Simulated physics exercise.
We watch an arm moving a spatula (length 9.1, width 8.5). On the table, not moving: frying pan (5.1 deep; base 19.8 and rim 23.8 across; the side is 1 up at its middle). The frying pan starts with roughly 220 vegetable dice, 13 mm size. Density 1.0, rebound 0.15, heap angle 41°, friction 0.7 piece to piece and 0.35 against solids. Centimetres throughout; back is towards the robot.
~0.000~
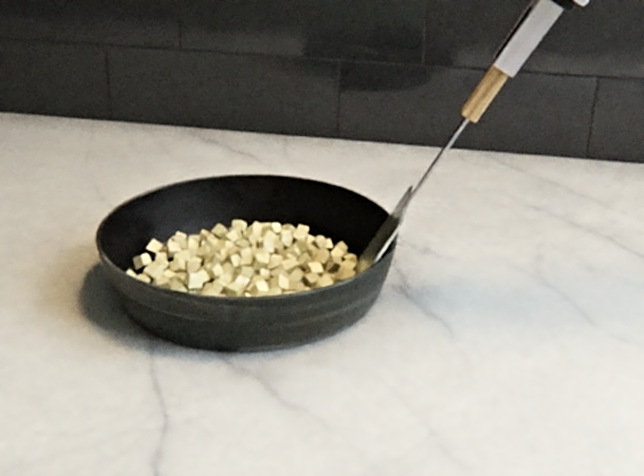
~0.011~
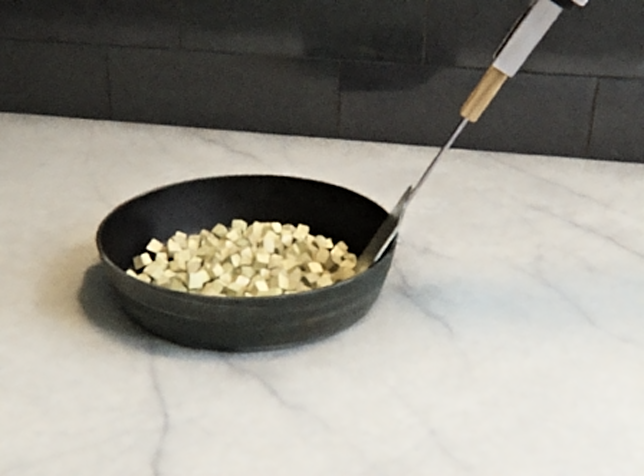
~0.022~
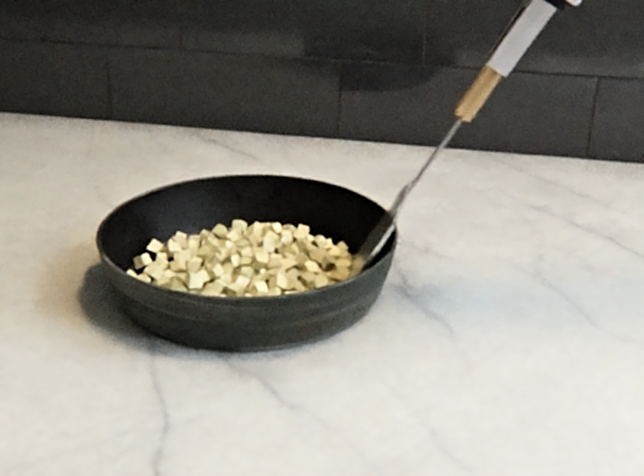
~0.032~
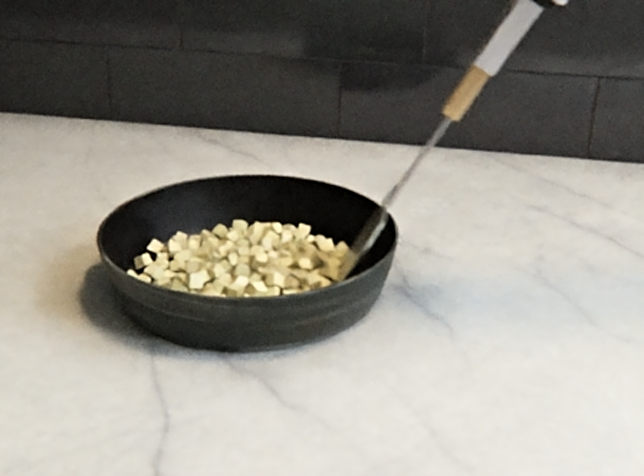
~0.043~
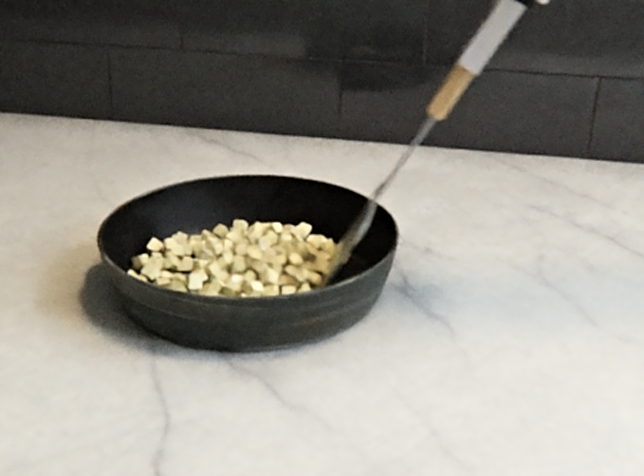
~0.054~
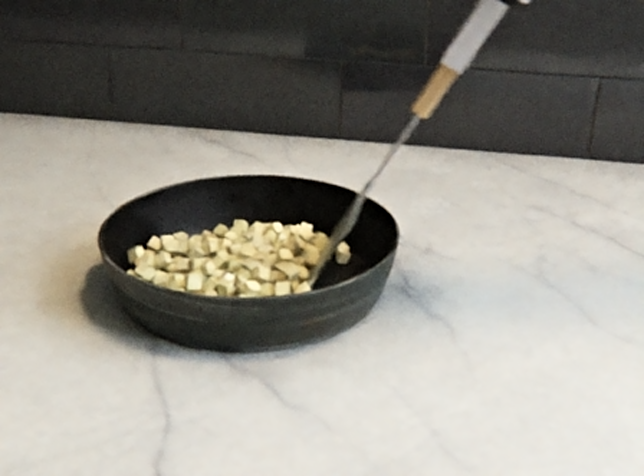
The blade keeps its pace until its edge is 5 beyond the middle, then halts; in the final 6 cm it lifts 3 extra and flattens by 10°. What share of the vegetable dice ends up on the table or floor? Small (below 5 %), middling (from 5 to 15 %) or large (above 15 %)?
On the table or floor the share is middling, from 5 to 15 %.
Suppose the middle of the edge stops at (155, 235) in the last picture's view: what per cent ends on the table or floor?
Some 20 per cent.
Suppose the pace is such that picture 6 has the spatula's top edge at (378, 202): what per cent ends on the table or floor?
About 0 per cent.
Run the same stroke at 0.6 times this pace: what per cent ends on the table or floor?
About 0 per cent.
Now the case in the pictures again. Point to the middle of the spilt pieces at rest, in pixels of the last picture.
Near (39, 251).
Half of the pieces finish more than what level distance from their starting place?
Roughly 4 cm.
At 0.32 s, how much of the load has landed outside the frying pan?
Some 6 per cent.
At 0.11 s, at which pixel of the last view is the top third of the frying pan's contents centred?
Near (222, 246).
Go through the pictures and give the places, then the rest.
The spatula top edge at (406, 205), sloping 61°; upper third of the load around (262, 264), from x 130 to 350, top at y 225; 220 in the frying pan, in the first frame.
The spatula top edge at (406, 204), sloping 61°; upper third of the load around (262, 263), from x 130 to 350, top at y 225, in the second frame.
The spatula top edge at (400, 204), sloping 61°; upper third of the load around (261, 262), from x 130 to 345, top at y 225, in the third frame.
The spatula top edge at (389, 203), sloping 61°; upper third of the load around (261, 265), from x 130 to 340, top at y 225, in the fourth frame.
The spatula top edge at (375, 202), sloping 61°; upper third of the load around (254, 262), from x 130 to 340, top at y 225, in the fifth frame.
The spatula top edge at (361, 201), sloping 61°; upper third of the load around (254, 257), from x 130 to 340, top at y 225; 220 in the frying pan, in the sixth frame.
After 0.08 s, sloping 61°, highest piece 5 above the table; 220 in the frying pan.
After 0.11 s, sloping 57°, highest piece 6 above the table; 220 in the frying pan.
After 0.32 s, sloping 51°, highest piece 6 above the table; 202 in the frying pan, 14 on the table or floor, 4 on the blade or in flight.
After 1.37 s, sloping 51°, highest piece 6 above the table; 202 in the frying pan, 18 on the table or floor.
In the end, 202 in the frying pan, 18 on the table or floor. That is 8 % on the table or floor.
